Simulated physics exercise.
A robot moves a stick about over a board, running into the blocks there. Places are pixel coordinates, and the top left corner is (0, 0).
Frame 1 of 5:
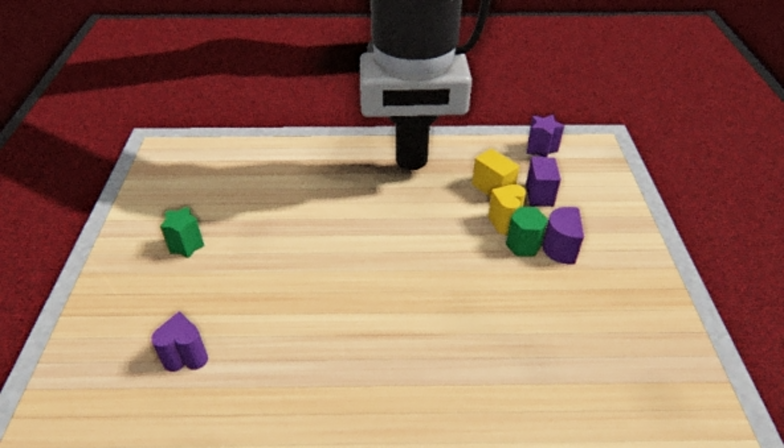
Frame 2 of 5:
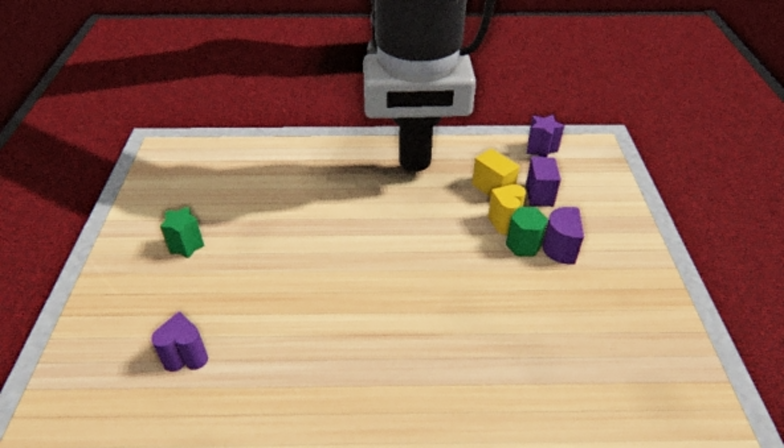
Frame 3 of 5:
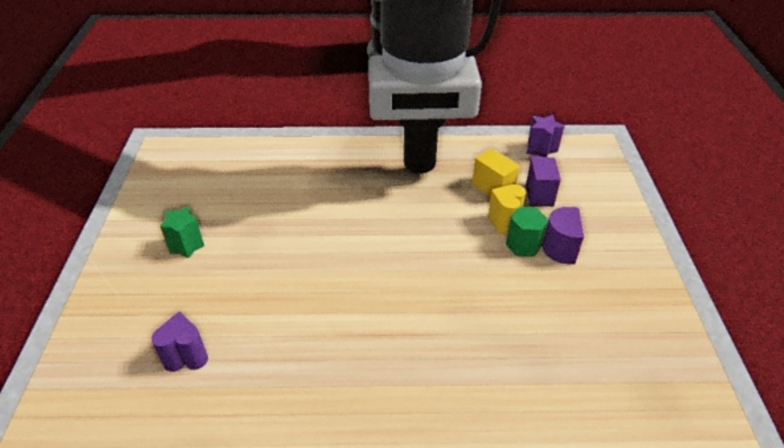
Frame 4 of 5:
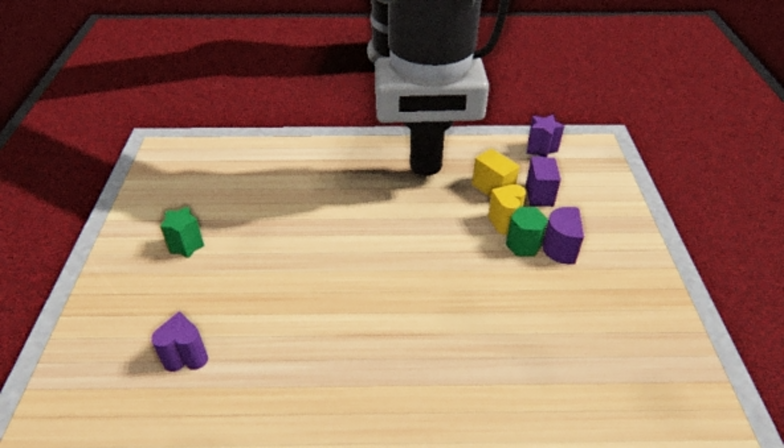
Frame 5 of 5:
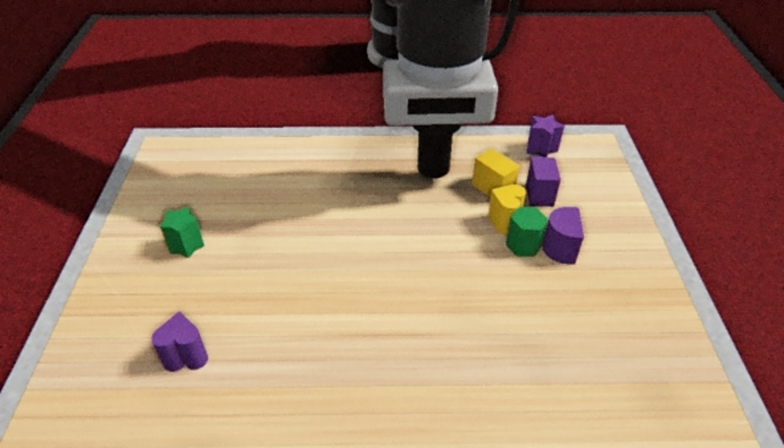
We see a robot's dark stick move slightly to the right near the far edge of a wooden board, drawing closer to a cluster of yellow, green and purple blocks, while every block on the board stays still.
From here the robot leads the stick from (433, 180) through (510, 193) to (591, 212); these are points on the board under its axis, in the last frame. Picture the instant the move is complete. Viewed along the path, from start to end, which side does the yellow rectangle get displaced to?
It moves right.
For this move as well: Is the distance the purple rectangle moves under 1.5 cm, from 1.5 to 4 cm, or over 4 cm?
Moves over 4 cm.
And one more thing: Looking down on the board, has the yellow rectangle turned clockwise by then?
Yes - that is the case.
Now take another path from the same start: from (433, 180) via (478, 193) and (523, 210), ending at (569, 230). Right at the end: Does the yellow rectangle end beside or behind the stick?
I'd say yes.
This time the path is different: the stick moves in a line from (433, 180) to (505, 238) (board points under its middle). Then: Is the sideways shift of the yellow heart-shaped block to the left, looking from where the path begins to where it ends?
I'd say yes.
On the path given first. One third of the way, stick (487, 177); yellow rectangle (528, 169), turned 15° clockwise; purple rectangle (558, 170), turned 30° anticlockwise.
Two thirds of the way, stick (540, 189); yellow rectangle (579, 186), turned 40° clockwise; purple rectangle (601, 175), turned 15° anticlockwise.
At the end, stick (594, 202); yellow rectangle (620, 205), turned 115° clockwise; yellow heart-shaped block still; purple rectangle (624, 177), turned 35° anticlockwise.
